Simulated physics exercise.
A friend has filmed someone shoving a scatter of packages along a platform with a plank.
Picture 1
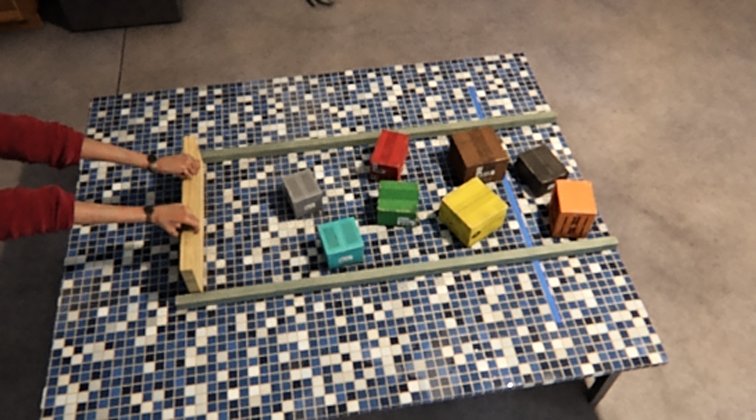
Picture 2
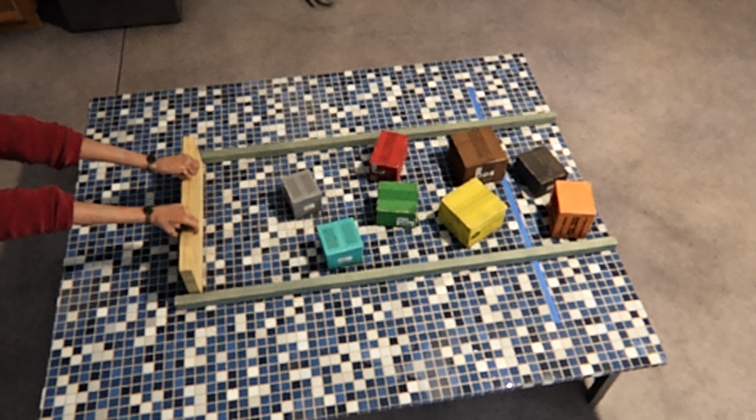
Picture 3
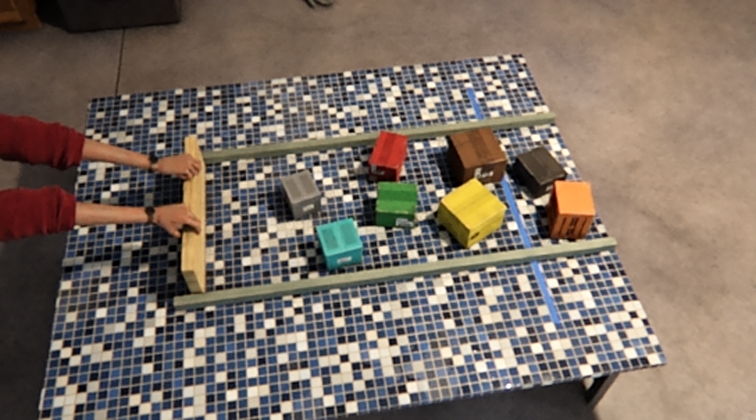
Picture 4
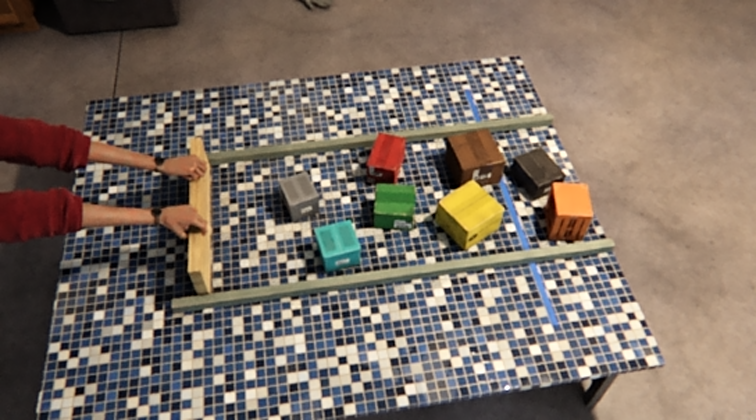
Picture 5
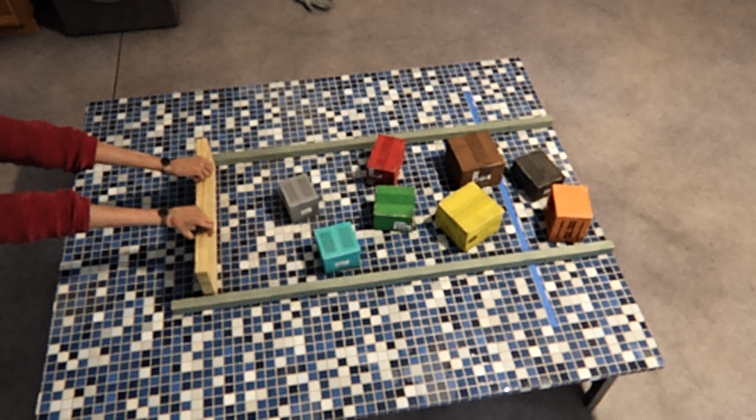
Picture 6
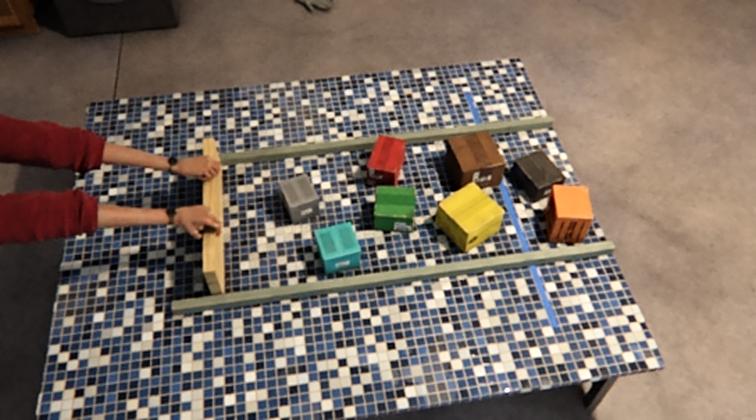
Two hands in red sleeves held a wooden plank upright on a tiled table and slid it slightly to the right, while the scattered colored boxes between two green rails stayed where they were.
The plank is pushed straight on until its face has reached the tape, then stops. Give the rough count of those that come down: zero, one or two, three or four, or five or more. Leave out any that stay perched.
The number that fall off is one or two.
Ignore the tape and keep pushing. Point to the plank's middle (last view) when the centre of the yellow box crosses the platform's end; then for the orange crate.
About (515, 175), and (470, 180) for the other.
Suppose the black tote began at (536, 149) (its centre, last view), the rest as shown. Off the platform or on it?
It tumbles off.
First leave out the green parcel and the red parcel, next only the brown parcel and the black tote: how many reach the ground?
1 in the first case, 1 in the second.
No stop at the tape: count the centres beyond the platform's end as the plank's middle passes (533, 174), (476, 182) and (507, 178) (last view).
In that order 4, 1 and 2.
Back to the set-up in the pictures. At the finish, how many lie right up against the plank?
The number is 3.
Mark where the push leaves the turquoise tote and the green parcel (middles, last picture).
First (540, 225), then (550, 192).
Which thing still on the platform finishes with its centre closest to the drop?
It is the yellow box.
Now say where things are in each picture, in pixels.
In the first frame, orange crate (571, 209); black tote (541, 171); brown parcel (477, 157); plank (193, 212); tape (508, 187).
In the second frame, black tote (540, 171); grey tote (302, 194).
In the third frame, brown parcel (476, 158); plank (194, 213).
In the fourth frame, orange crate (568, 212); green parcel (395, 207).
In the fifth frame, black tote (537, 175); turquoise tote (338, 248).
In the sixth frame, orange crate (568, 214); black tote (538, 176); brown parcel (474, 162); plank (213, 214); tape (505, 192).
Early on, none off yet; orange crate at rest near (568, 214); black tote at rest near (538, 176); brown parcel at rest near (474, 162).
A while later, none off yet; orange crate travelled a little near (584, 212); black tote travelled a little near (552, 176); brown parcel travelled about its own width near (501, 155).
Finally, the number that fall off is one or two; lost, black tote and orange crate.
